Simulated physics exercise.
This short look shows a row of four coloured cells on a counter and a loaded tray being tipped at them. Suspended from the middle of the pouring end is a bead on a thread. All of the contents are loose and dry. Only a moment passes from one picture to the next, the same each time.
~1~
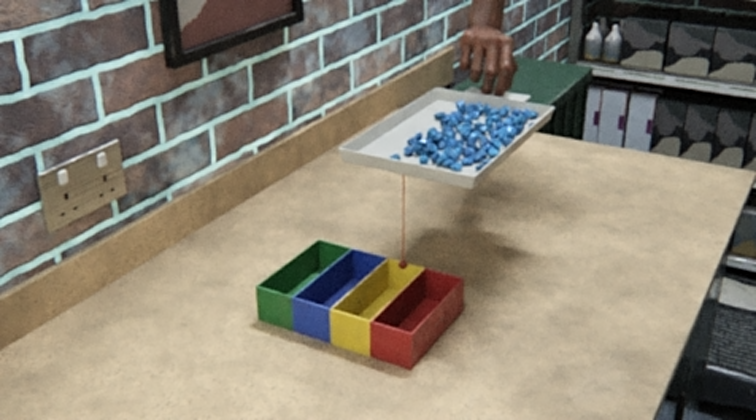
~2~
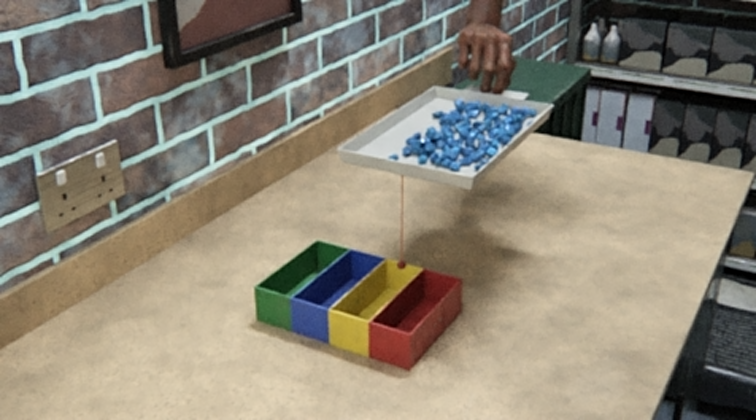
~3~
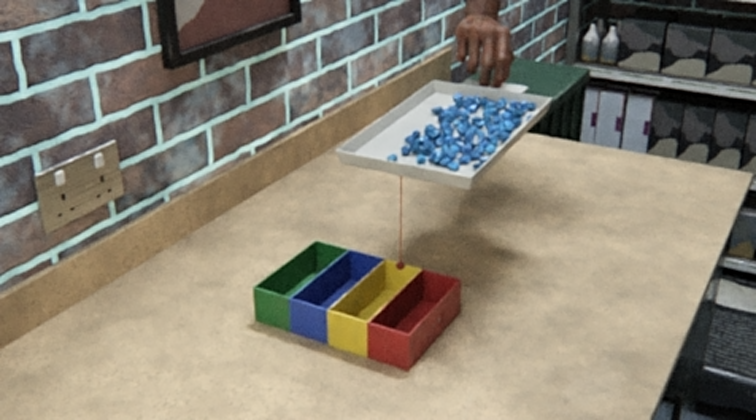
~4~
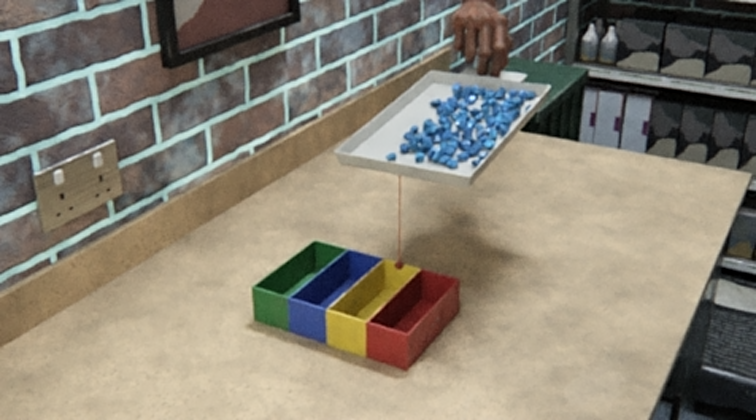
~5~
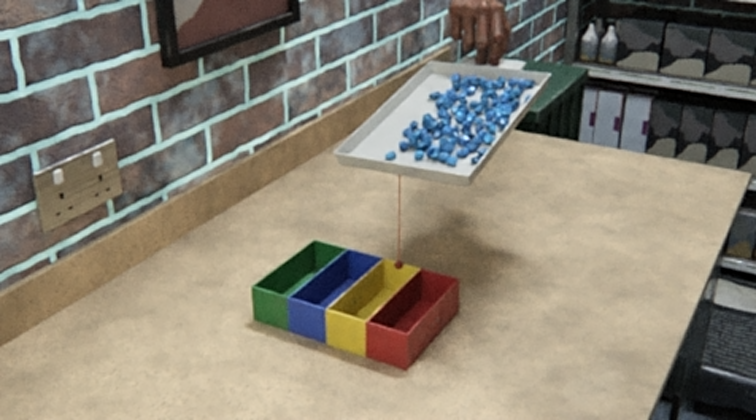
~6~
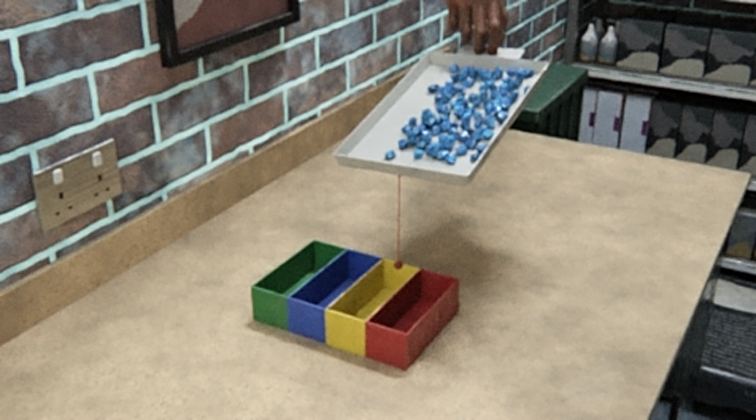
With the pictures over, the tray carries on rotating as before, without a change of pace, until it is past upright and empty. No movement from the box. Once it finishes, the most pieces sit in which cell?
In the blue cell.
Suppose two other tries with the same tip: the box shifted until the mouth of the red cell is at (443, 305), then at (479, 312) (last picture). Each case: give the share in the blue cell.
I'd say about 30 percent, followed by about 20 percent.
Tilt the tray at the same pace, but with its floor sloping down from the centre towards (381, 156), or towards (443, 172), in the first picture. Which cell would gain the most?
The cell in blue, then the cell in red.
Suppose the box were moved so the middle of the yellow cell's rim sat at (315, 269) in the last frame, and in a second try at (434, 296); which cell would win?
First try: Red. Second try: The green one.
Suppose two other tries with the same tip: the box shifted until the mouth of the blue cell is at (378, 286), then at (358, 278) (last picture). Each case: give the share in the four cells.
Roughly 80% on the first try and 100% on the second.
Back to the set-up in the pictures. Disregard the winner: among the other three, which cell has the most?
Behind the top one comes the cell in yellow.
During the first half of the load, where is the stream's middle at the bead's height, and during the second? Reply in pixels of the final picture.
Around (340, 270), followed by around (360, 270).
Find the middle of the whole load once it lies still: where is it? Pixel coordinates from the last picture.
Close to (342, 315) in the last view.
Just after the last frame, tray tipped steeply; the larger part on the tray; about a tenth falling or outside the box.
A moment on, tray tipped right over; roughly a quarter on the tray; roughly a quarter in the blue cell; roughly a quarter in the yellow cell; about a tenth in the green cell; just a few in the red cell; roughly a quarter falling or outside the box.
Further on, tray tipped past a quarter turn; roughly half in the blue cell; roughly a third in the yellow cell; about a tenth in the red cell; about a tenth in the green cell; just a few falling or outside the box.
When it is over, tray tipped past a quarter turn; roughly half in the blue cell; roughly a third in the yellow cell; about a tenth in the red cell; about a tenth in the green cell; just a few outside the box.
